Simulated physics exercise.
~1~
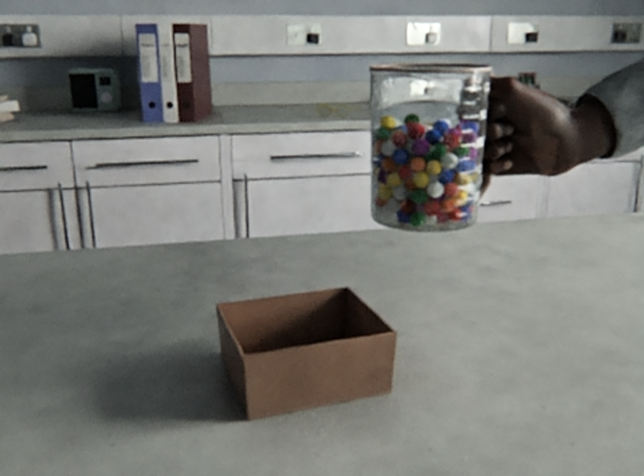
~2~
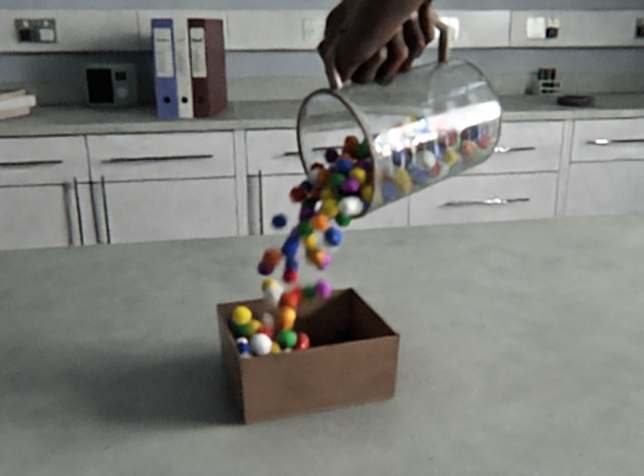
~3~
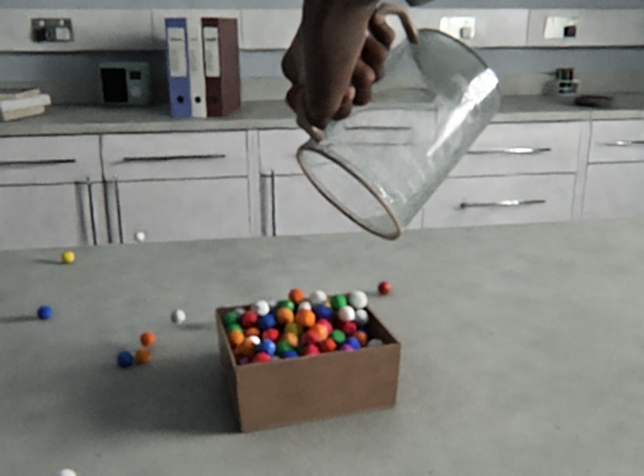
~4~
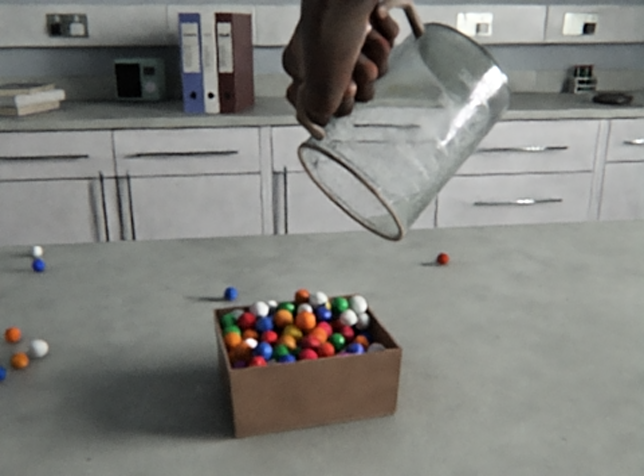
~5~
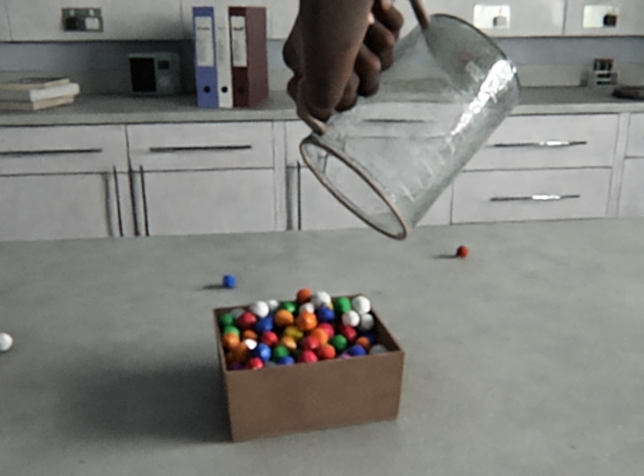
The clip shows a hand tipping a clear jug of multicoloured marbles over a brown open box on a grey table, pouring until the jug is empty. Most marbles fill the box while several scatter and roll across the table, with only a few still visible at the end.
